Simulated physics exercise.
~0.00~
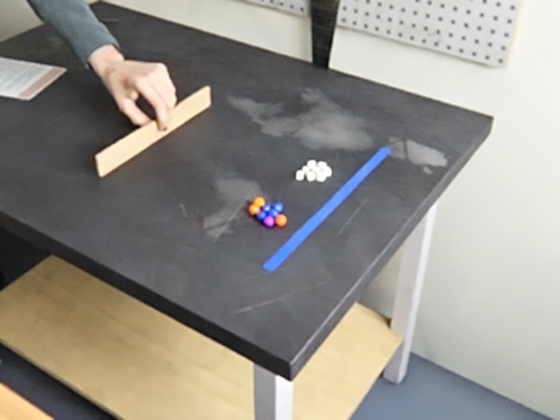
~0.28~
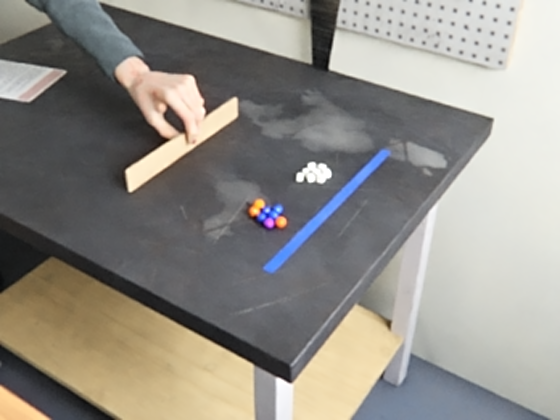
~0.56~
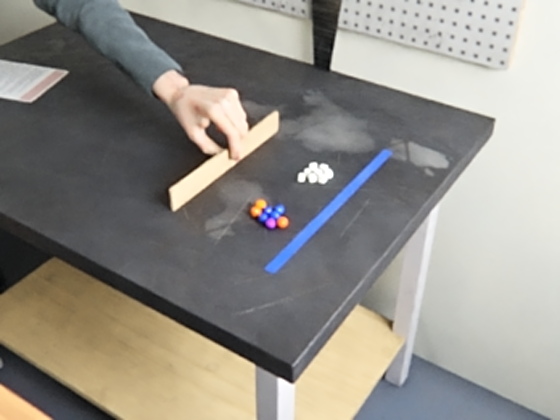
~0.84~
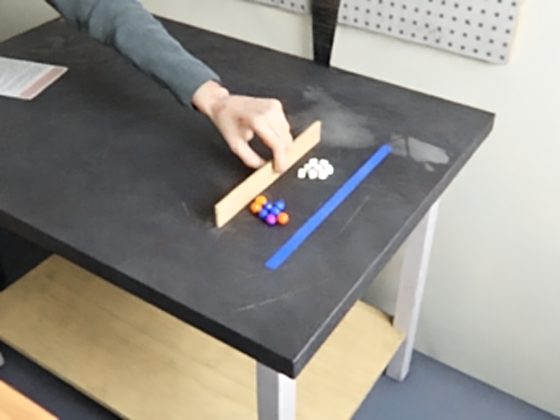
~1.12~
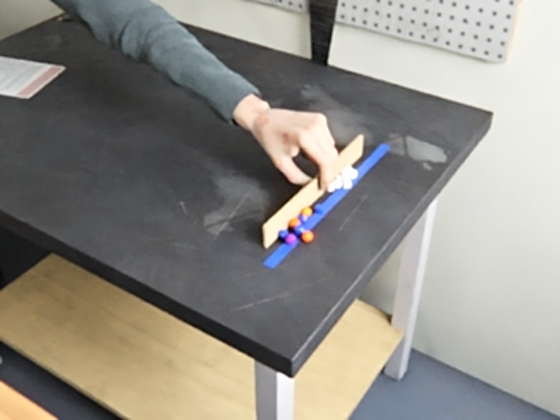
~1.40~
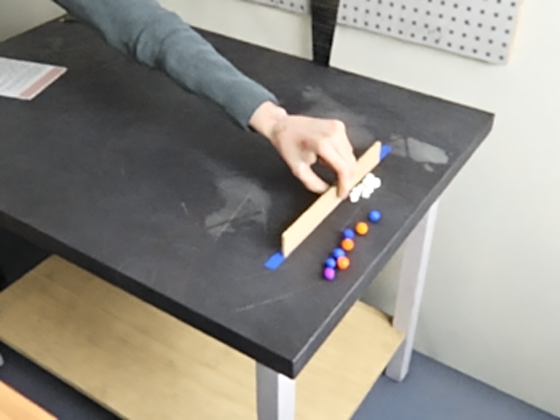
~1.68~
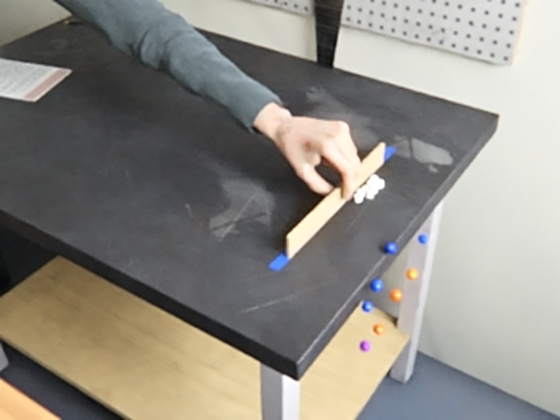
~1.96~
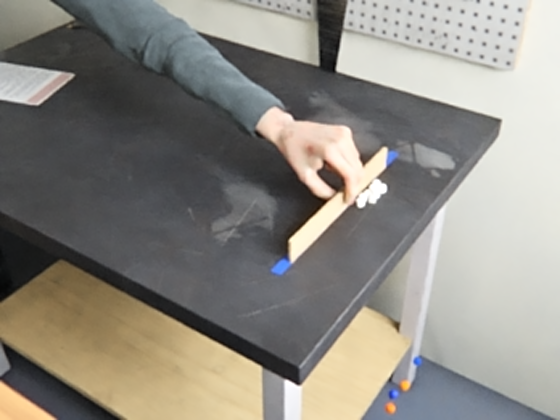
The footage shows a hand sliding an upright strip of card rightward across a dark table, pushing colourful balls and a cluster of small white pieces until the card stops at a blue tape line; the balls roll on and drop to the floor, while the white pieces stay on the table.
